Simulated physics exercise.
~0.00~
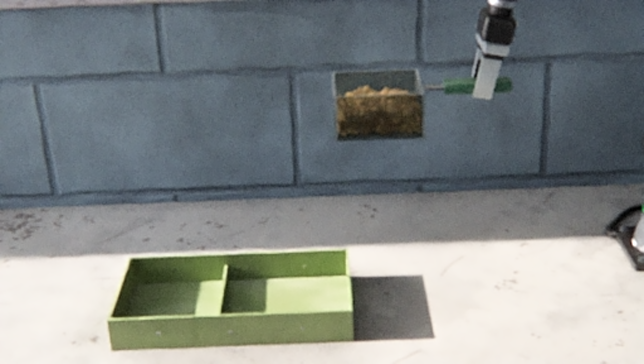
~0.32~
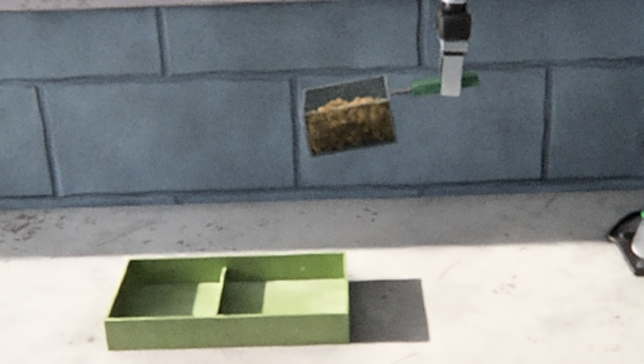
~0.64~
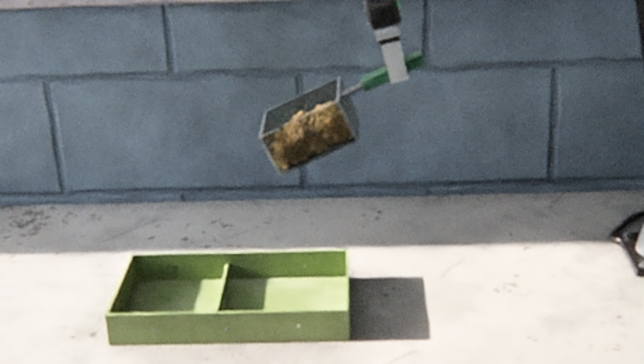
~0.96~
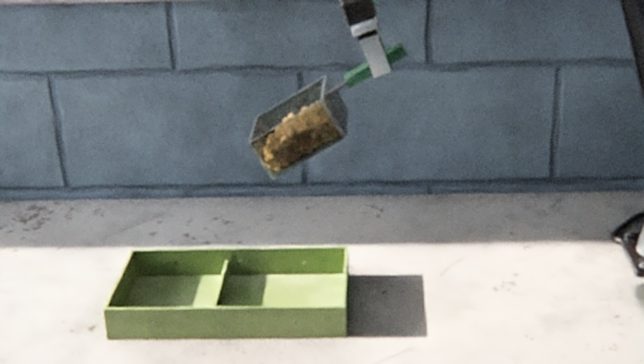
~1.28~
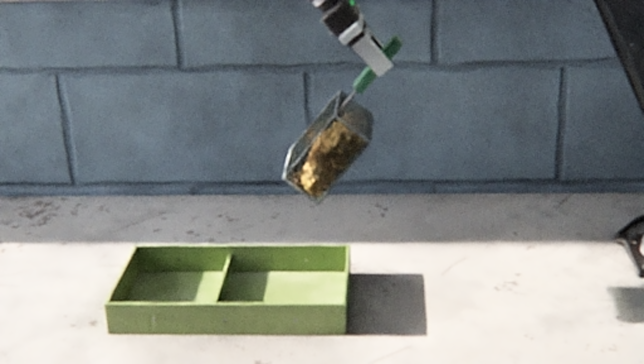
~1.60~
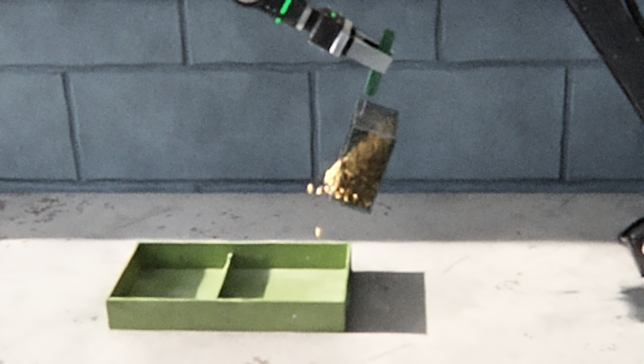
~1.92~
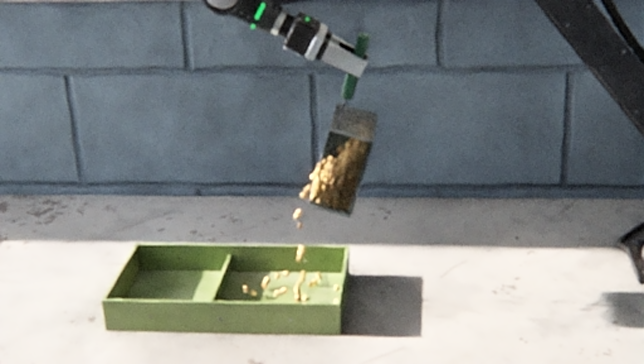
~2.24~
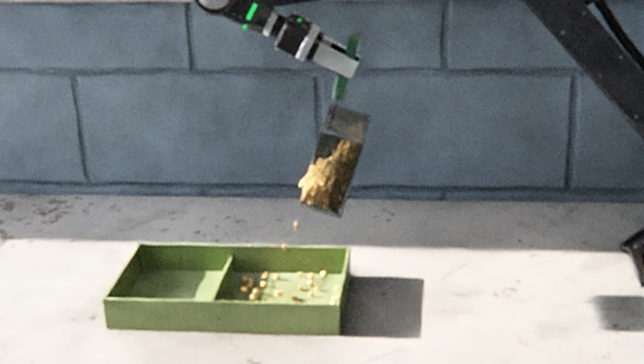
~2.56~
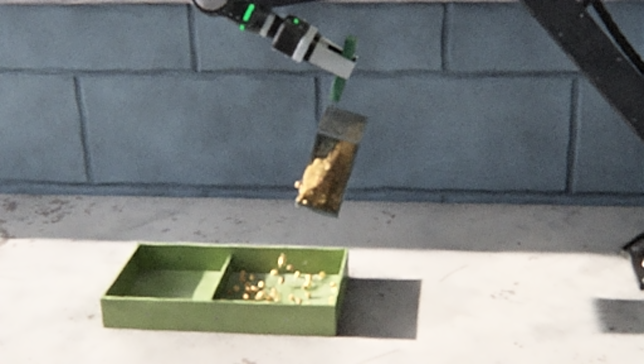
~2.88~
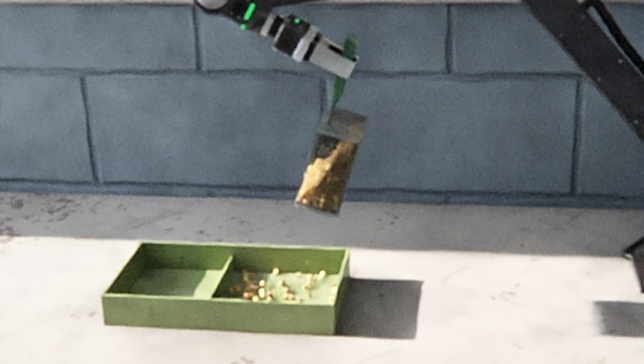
A robot arm grips the green handle of a small clear-sided box heaped with golden-brown pieces, holding it in front of a blue-grey block wall. Below, seen from slightly above, a shallow green crate with two compartments stands on a pale, sunlit table top. The arm carries the box left and tips it steadily until its open end points steeply down. A few pieces spill first, then more drop into the crate's right-hand compartment. The trickle stops with the box still tilted, most of the load inside it, a thin scatter on the right, and the left compartment empty.
